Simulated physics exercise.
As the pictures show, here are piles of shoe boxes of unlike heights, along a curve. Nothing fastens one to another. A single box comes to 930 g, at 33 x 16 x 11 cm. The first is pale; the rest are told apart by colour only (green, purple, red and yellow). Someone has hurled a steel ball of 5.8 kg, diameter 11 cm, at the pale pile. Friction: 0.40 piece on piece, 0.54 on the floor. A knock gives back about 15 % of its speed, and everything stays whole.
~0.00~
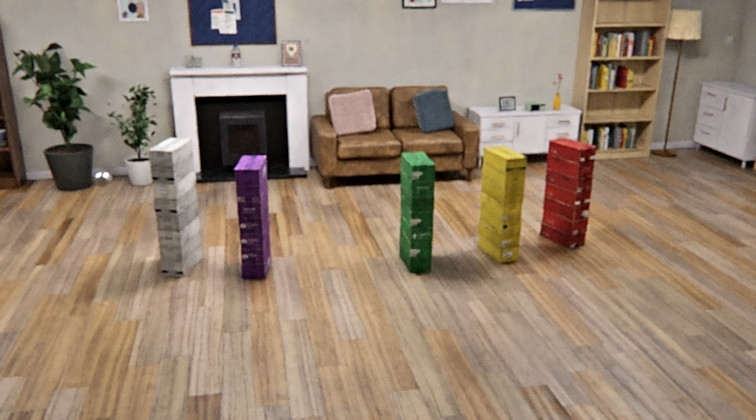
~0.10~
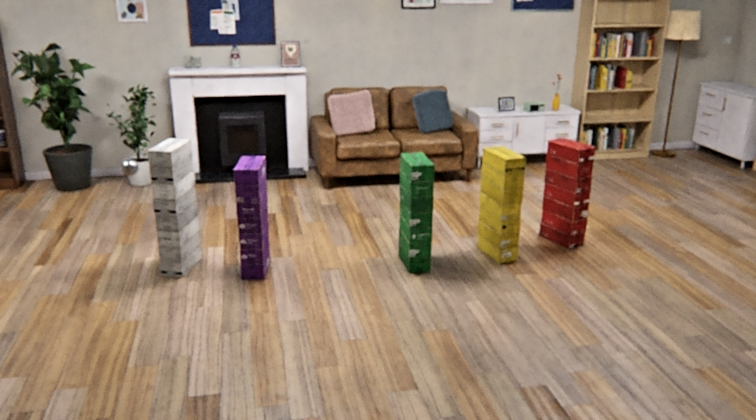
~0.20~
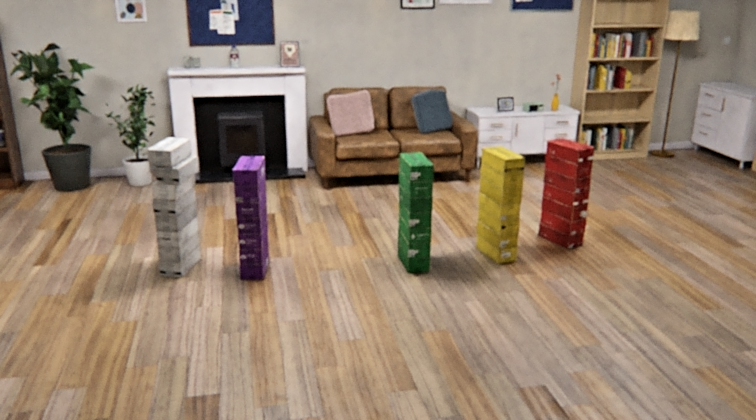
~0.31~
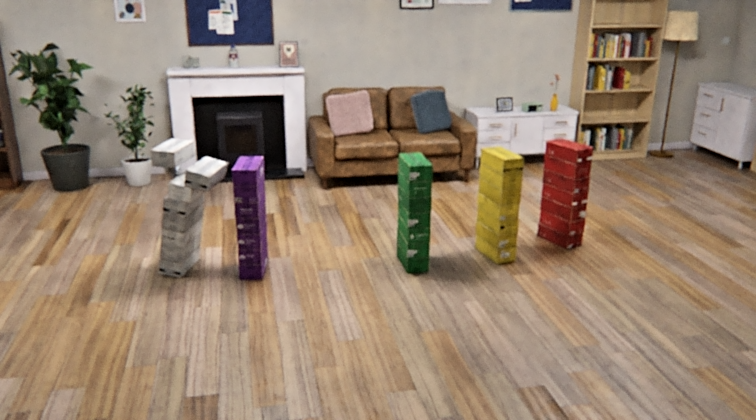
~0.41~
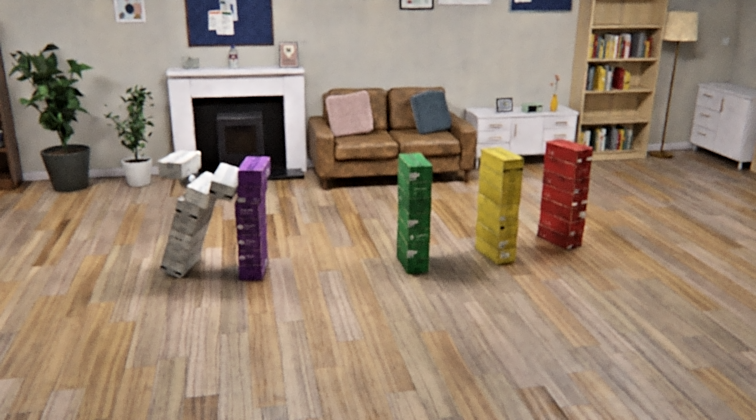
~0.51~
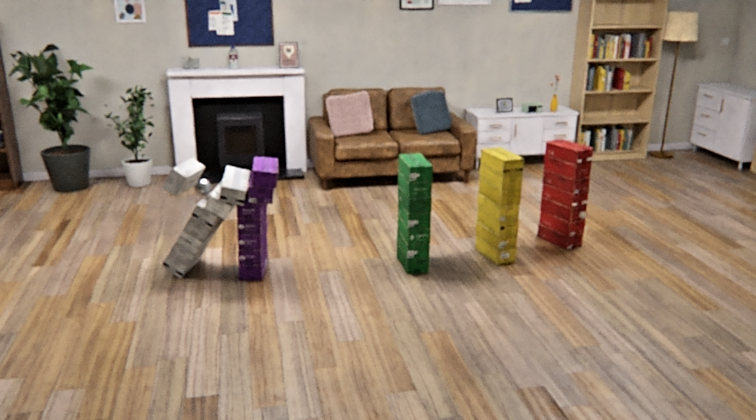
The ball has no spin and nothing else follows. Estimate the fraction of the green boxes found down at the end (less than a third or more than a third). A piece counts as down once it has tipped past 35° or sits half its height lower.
The part is under a third.
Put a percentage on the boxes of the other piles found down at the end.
Near 20 per cent.
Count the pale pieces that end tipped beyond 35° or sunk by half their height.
7 of them.
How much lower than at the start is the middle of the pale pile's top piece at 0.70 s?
About 55 cm.
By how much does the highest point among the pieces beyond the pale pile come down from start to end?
Some 0 cm lower.
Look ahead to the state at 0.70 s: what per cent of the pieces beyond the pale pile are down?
0 per cent by then.
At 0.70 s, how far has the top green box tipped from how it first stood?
Roughly 0°.
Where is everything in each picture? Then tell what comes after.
In the first frame (pixels give the middle of a visible side), ball (103, 179) 41 cm from contact, 2.6 m/s; top green box (424, 173); top purple box (247, 178); none of the others has stirred.
In the second frame, ball (130, 168) 19 cm from contact, 2.2 m/s; top green box (423, 173).
In the third frame, ball after contact, 1.6 m/s; top green box (422, 174).
In the fourth frame, ball (173, 170) after contact, 1.0 m/s; top green box (421, 174); none of the others has stirred.
In the fifth frame, ball (188, 182) after contact, 1.5 m/s; top green box (421, 174); top purple box (250, 179) 41 mm from its place; movement in 2 of them.
In the sixth frame, ball (203, 187) after contact, 1.2 m/s; top green box (421, 174); top purple box (265, 180) 6° from how it stood; movement in 3 of them.
After 0.70 s, 8 of the pale pile down; none of the 7 green boxes down (0 of 28 in all colours); top green box unmoved; top purple box 11° from how it stood.
After 1.04 s, 8 of the pale pile down; none of the 7 green boxes down (6 of 28 in all colours); top green box unmoved; top purple box 40° from how it stood, 42 cm lower.
In the end (2.6 s), 7 of the pale pile down; none of the 7 green boxes down (6 of 28 in all colours); top green box 25 mm from its place; top purple box 18° from how it stood, 53 cm lower. That is 0 per cent. From the last view, middles, top green box near (418, 167), top purple box near (410, 250).
